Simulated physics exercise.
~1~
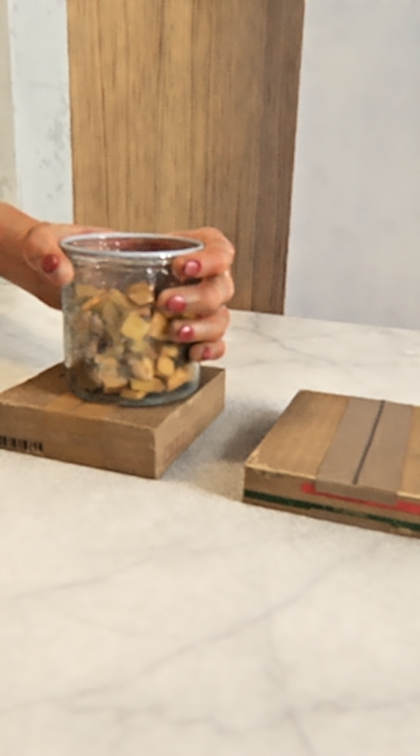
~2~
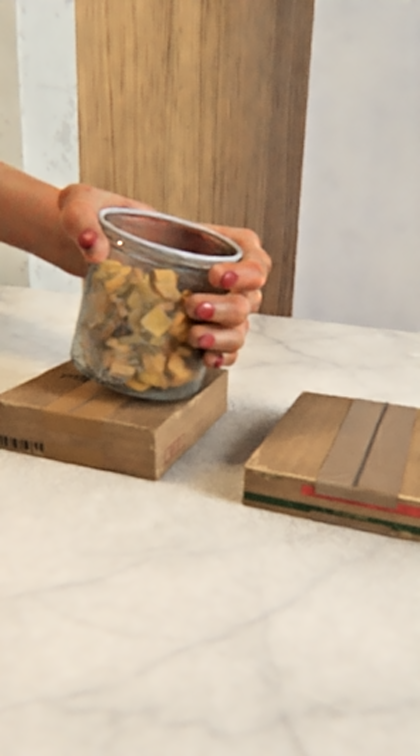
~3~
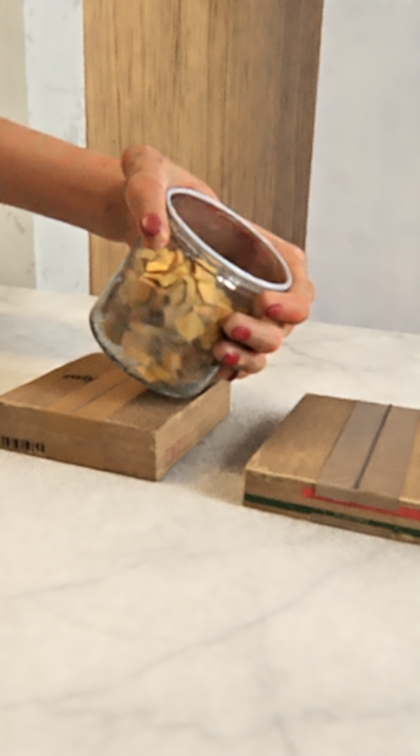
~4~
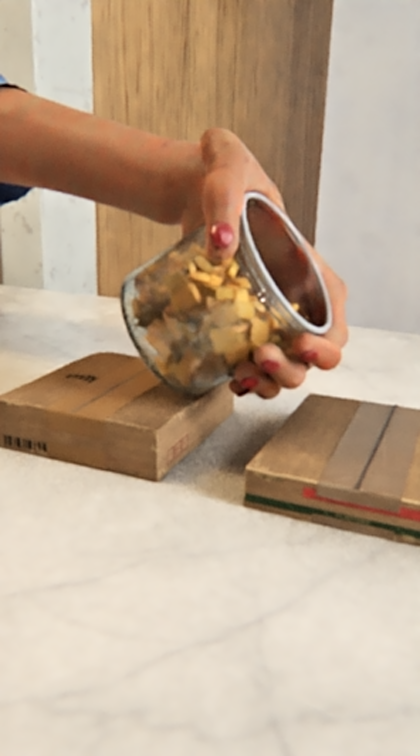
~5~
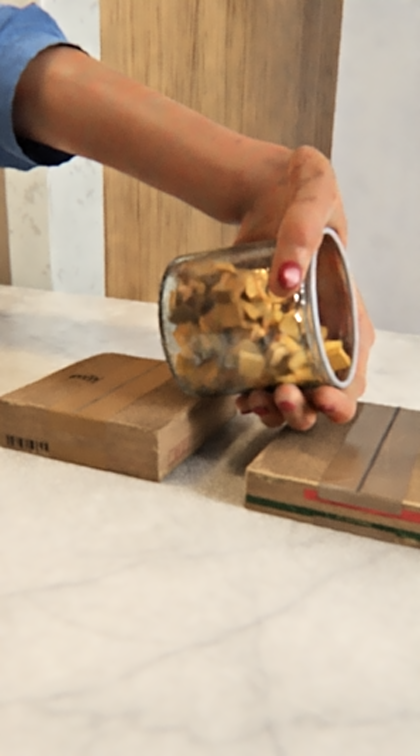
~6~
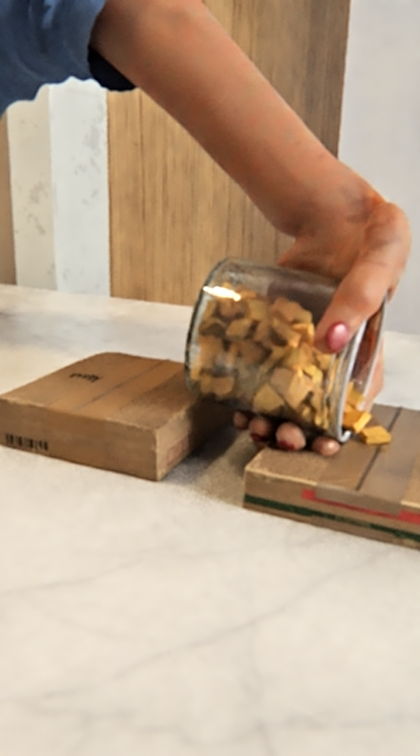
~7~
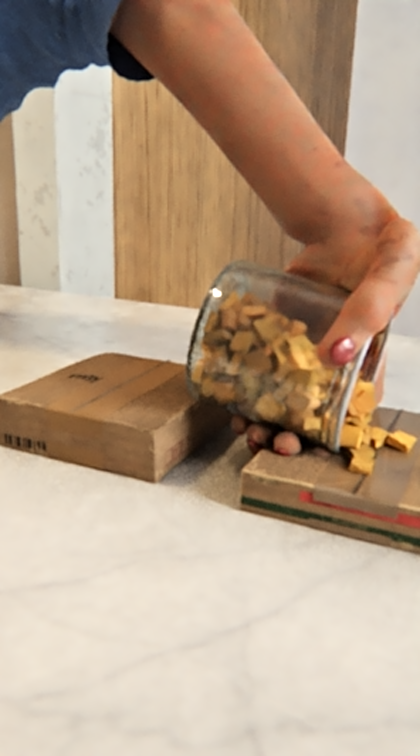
We see a hand with red nails lift a glass jar of small yellowish pieces from a wooden box on a pale marble surface, tipping it rightward past its side until its rim nears a second box and a small part of the pieces tumbles out onto it.
